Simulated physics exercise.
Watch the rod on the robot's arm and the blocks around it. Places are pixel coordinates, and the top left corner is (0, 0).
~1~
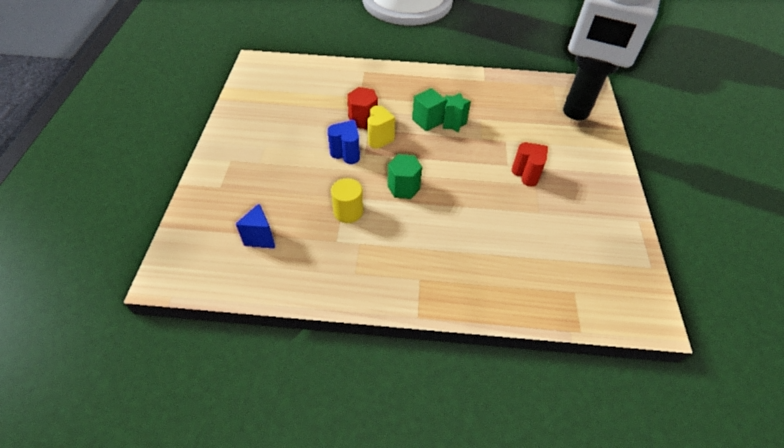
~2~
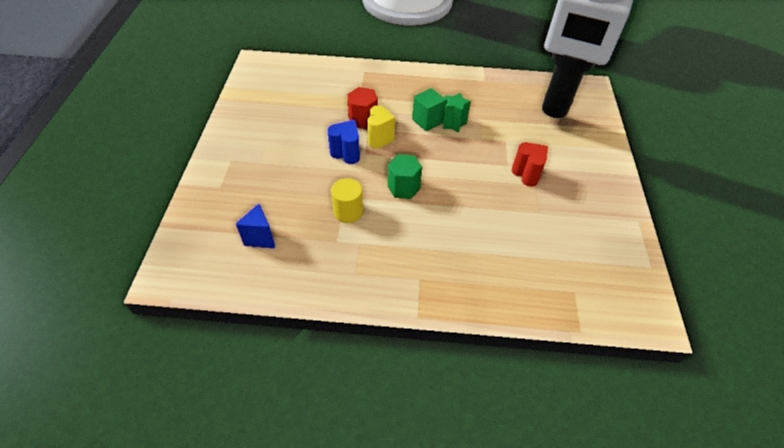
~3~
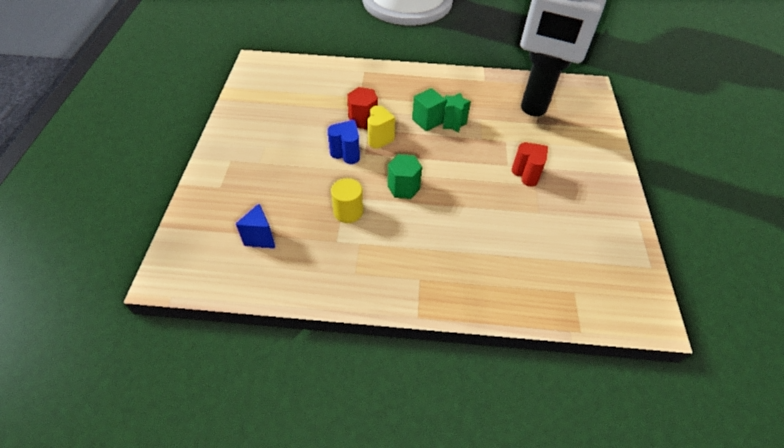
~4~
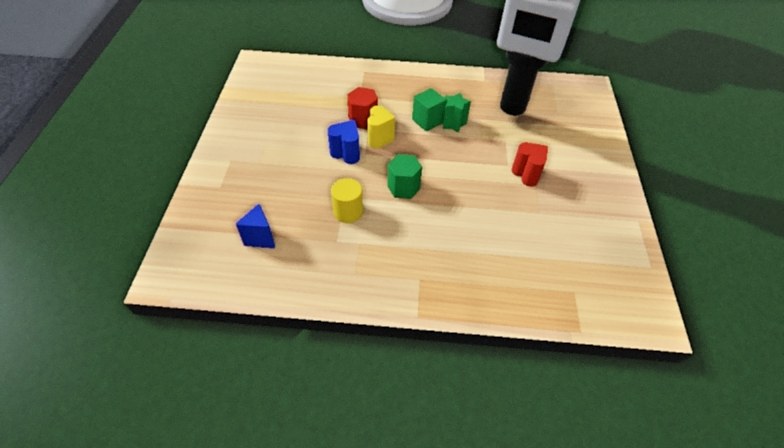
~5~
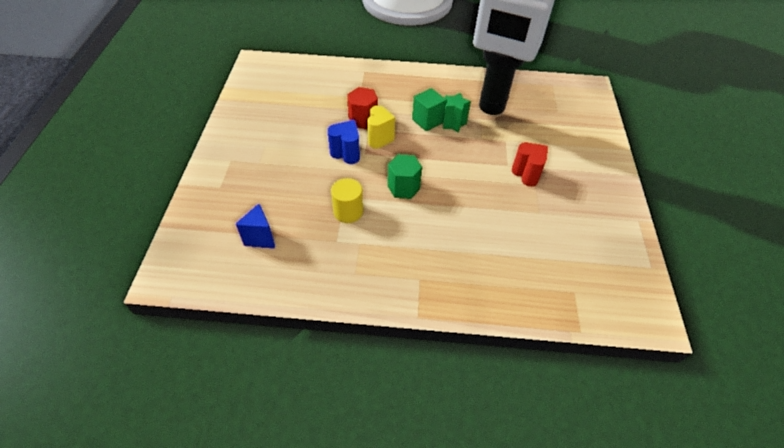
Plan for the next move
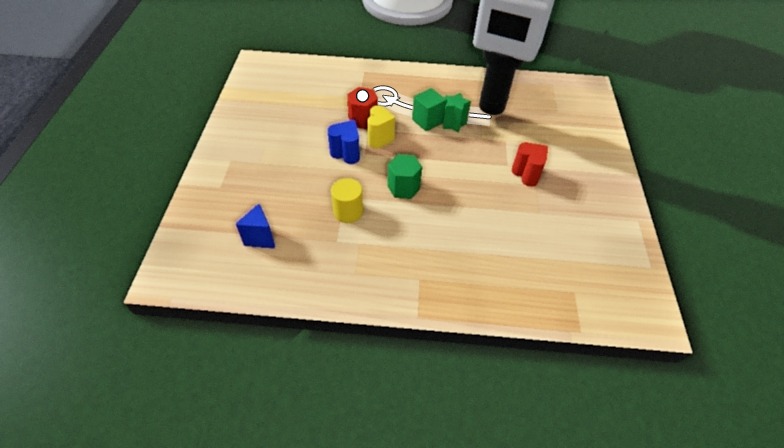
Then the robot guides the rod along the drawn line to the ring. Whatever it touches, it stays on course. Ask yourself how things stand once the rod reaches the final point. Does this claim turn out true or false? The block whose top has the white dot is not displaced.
That claim is true.
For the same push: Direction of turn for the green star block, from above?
It twists anticlockwise.
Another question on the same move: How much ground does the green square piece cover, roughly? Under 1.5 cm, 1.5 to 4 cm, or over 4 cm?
My answer is that it shifts 1.5 to 4 cm.
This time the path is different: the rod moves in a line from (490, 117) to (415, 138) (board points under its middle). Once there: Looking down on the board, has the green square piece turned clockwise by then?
Yes, I think so.
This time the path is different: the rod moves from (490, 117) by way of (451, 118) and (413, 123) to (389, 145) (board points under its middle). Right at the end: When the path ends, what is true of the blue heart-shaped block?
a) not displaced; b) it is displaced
The answer is b.
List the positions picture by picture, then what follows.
The first frame shows lower end of the rod (576, 113), tops of blocks, red hexagonal block (363, 96), green square piece (430, 97), green star block (457, 100).
The second frame shows rod (555, 110), blocks as before.
The third frame shows rod (534, 109), blocks as before.
The fourth frame shows rod (513, 108), blocks as before.
The fifth frame shows rod (492, 107), red hexagonal block (363, 96), green square piece (430, 97), green star block (457, 100).
The drawn path runs from (490, 117) via (433, 111), ending at (383, 96); the dot is on the red hexagonal block.
On the path given first. One third of the way, rod (454, 104); green square piece (422, 101), turned 35° clockwise; green star block (449, 104), turned 35° anticlockwise.
Two thirds of the way, rod (415, 99); green square piece (419, 103), turned 45° clockwise; green star block (447, 104), turned 60° anticlockwise.
At the end, rod (383, 86); red hexagonal block not moved; green square piece (419, 103), turned 45° clockwise; green star block (447, 104), turned 60° anticlockwise.
